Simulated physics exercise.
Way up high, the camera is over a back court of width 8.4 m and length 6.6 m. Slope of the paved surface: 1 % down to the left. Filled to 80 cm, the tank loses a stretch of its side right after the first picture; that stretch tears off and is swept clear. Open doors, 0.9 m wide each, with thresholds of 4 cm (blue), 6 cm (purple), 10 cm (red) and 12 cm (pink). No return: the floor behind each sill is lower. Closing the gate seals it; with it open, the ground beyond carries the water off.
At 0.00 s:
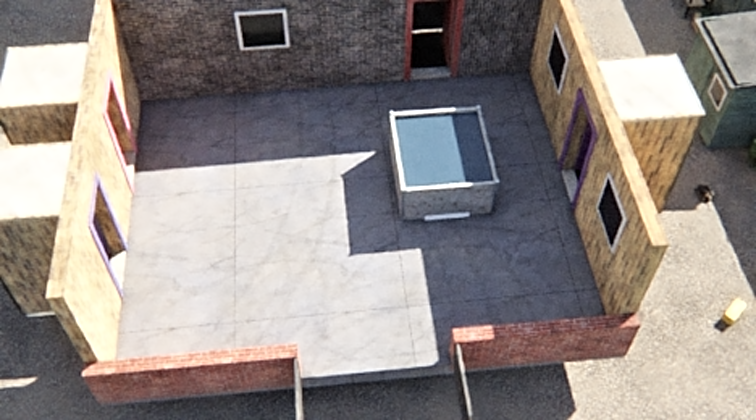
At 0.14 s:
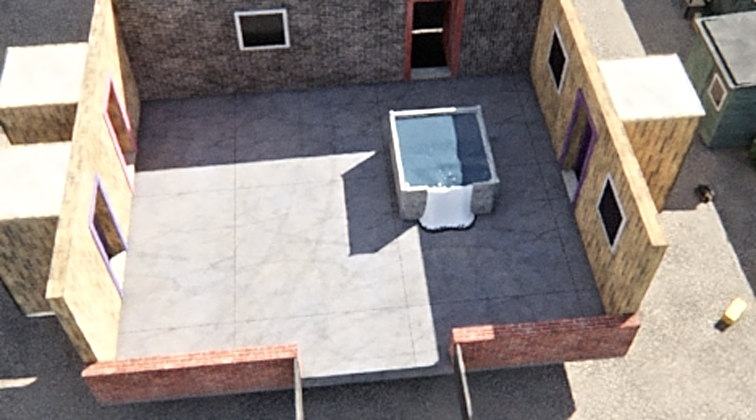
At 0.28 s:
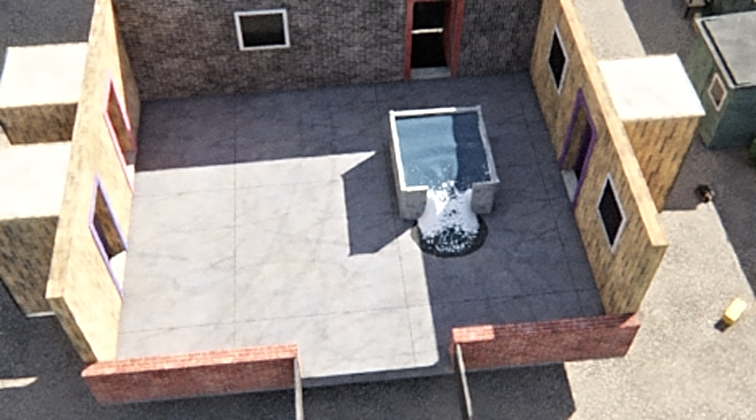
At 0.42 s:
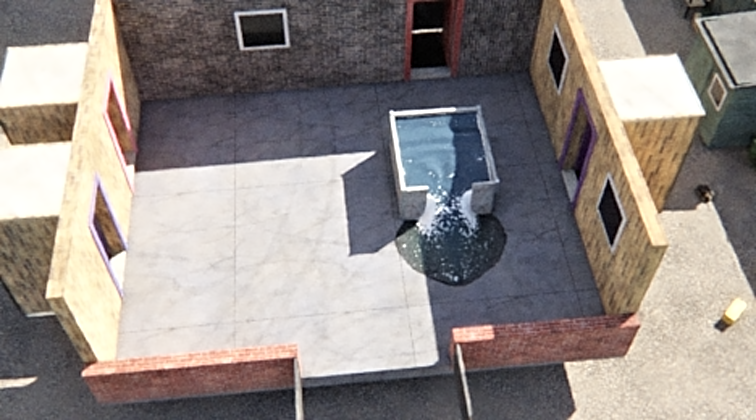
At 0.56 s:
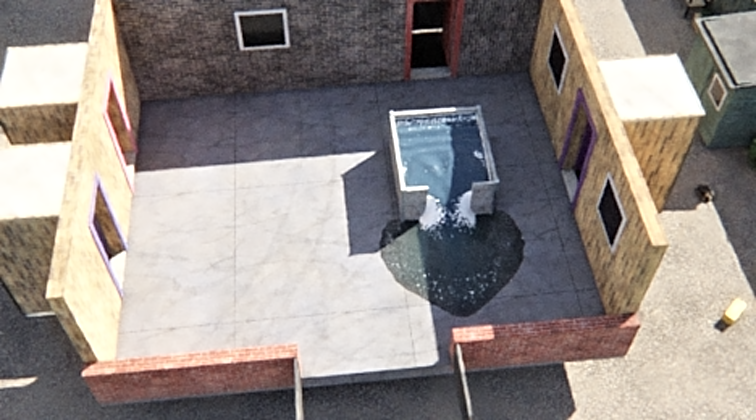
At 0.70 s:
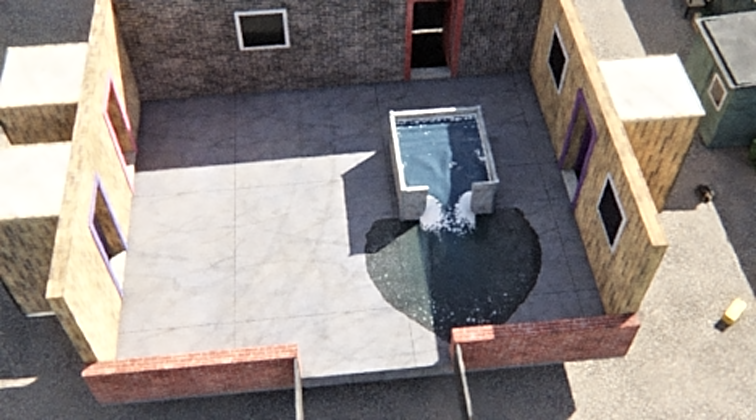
Water pouring from the broken front of a raised tank and spreading in a widening dark pool across a walled paved courtyard.
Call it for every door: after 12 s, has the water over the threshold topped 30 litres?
Blue door not topped, purple door not topped, red door not topped, pink door not topped.
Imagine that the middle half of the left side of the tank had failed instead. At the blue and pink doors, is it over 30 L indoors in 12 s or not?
With respect to that limit, blue ends up outside it, pink ends up outside it.
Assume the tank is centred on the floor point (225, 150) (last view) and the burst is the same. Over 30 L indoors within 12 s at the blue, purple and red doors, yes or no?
So the blue door tops the limit, the purple door keeps within it and the red door keeps within it.
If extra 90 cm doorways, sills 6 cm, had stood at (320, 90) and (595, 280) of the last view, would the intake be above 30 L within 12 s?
Result in order - not enough, then more than that.
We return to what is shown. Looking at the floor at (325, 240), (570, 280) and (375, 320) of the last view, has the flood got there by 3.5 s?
In that order: Still dry, flooded, wet.
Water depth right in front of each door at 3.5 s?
Centimetres: Blue 0 / purple 5 / red 0 / pink 0.
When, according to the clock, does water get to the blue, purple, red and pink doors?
Door times: Blue 5.5 s / purple 3.4 s / red 5.5 s / pink 10.5 s.
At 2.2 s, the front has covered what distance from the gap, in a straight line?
4.6 m.
After 1.4 s water covers 20 % of the floor and is deepest (41 cm) near (446, 221); blue door not reached, purple door not reached, red door not reached, pink door not reached.
After 2.2 s water covers 25 % of the floor and is deepest (37 cm) near (596, 336); blue door not reached, purple door not reached, red door not reached, pink door not reached.
After 3.5 s water covers 30 % of the floor and is deepest (22 cm) near (446, 221); blue door not reached, purple door 5 cm at the sill, 0 L in, red door not reached, pink door not reached.
After 7.0 s water covers 45 % of the floor and is deepest (12 cm) near (492, 346); blue door 2 cm at the sill, 0 L in, purple door 3 cm at the sill, 0 L in, red door 5 cm at the sill, 0 L in, pink door not reached.
After 12.0 s water covers 75 % of the floor and is deepest (7 cm) near (113, 382); blue door 4 cm at the sill, 0 L in, purple door 2 cm at the sill, 0 L in, red door 4 cm at the sill, 0 L in, pink door 2 cm at the sill, 0 L in.
